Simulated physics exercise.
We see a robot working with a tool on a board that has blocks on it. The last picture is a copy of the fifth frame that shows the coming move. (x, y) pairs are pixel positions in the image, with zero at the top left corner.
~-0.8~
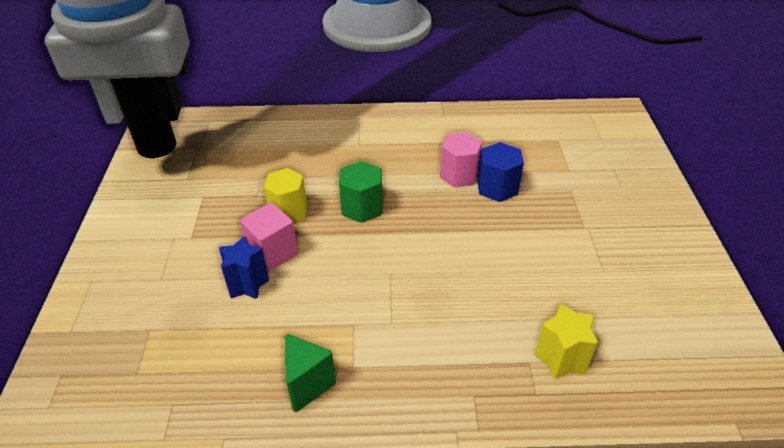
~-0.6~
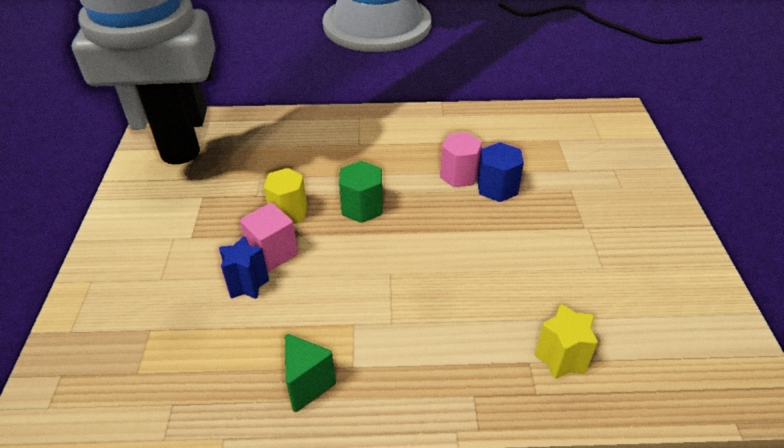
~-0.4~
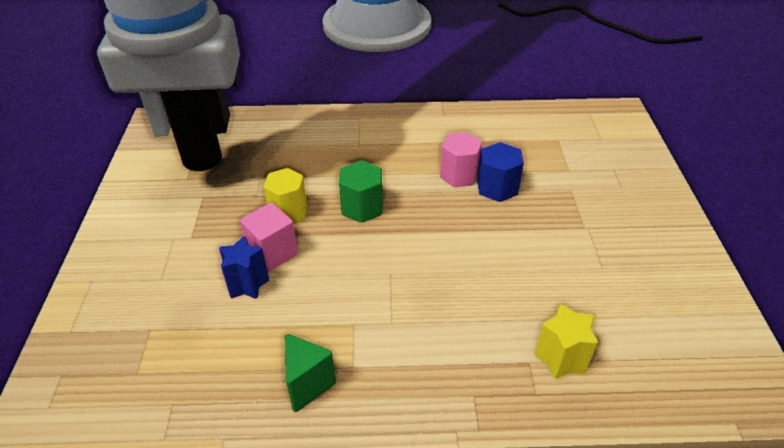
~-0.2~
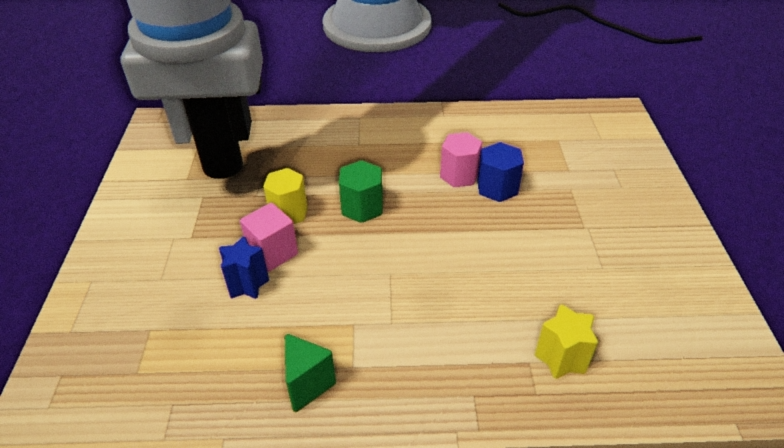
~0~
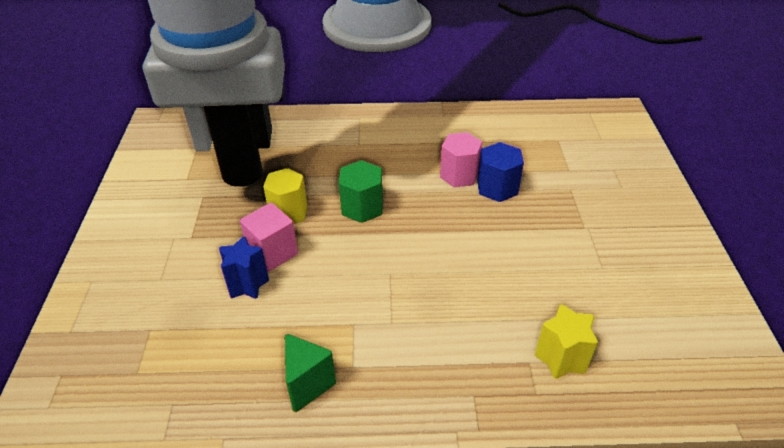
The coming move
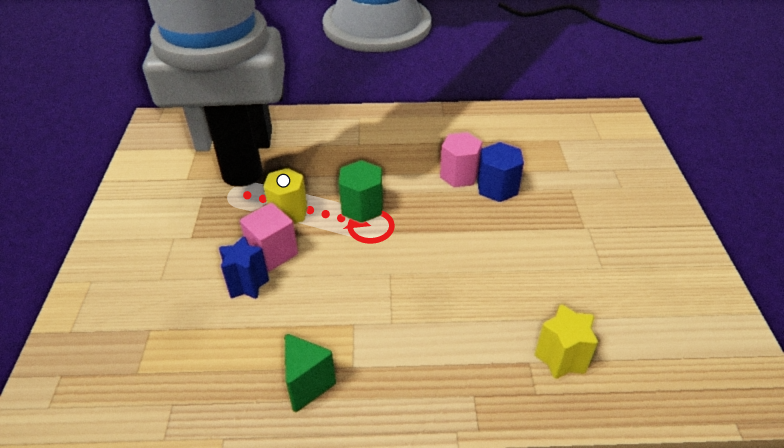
At first, a robot arm holds its black tool over the upper left of a wooden board scattered with colourful blocks. The tool then moves steadily right and slightly toward the viewer, drawing close to the yellow hexagonal block beside the pink cube, while all the blocks stay still.
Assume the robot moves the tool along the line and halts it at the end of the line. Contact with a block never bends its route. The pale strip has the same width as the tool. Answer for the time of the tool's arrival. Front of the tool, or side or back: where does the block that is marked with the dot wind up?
Gone from the front.
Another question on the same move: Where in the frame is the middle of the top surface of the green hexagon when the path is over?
If I read the scene right, the answer is (403, 173).
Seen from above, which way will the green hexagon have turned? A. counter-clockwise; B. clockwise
A - counter-clockwise.
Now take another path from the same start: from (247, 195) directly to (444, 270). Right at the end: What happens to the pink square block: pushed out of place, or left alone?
From what I can tell, it will keep its place.
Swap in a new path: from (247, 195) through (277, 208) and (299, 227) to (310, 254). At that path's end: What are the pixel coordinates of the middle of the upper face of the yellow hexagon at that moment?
The spot you're after is about (349, 216) in the image.
Path on the board, from (247, 195) to (371, 226); the dot is on the yellow hexagon.
The first path, step by step. One third of the way, tool at (284, 183); yellow hexagon at (309, 191), turned 20° clockwise.
Two thirds of the way, tool at (326, 194); yellow hexagon at (337, 208), turned 75° clockwise; green hexagon at (367, 175).
At the end, tool at (370, 205); pink square block in place; yellow hexagon at (359, 222), turned 140° clockwise; green hexagon at (403, 173), turned 60° anticlockwise.
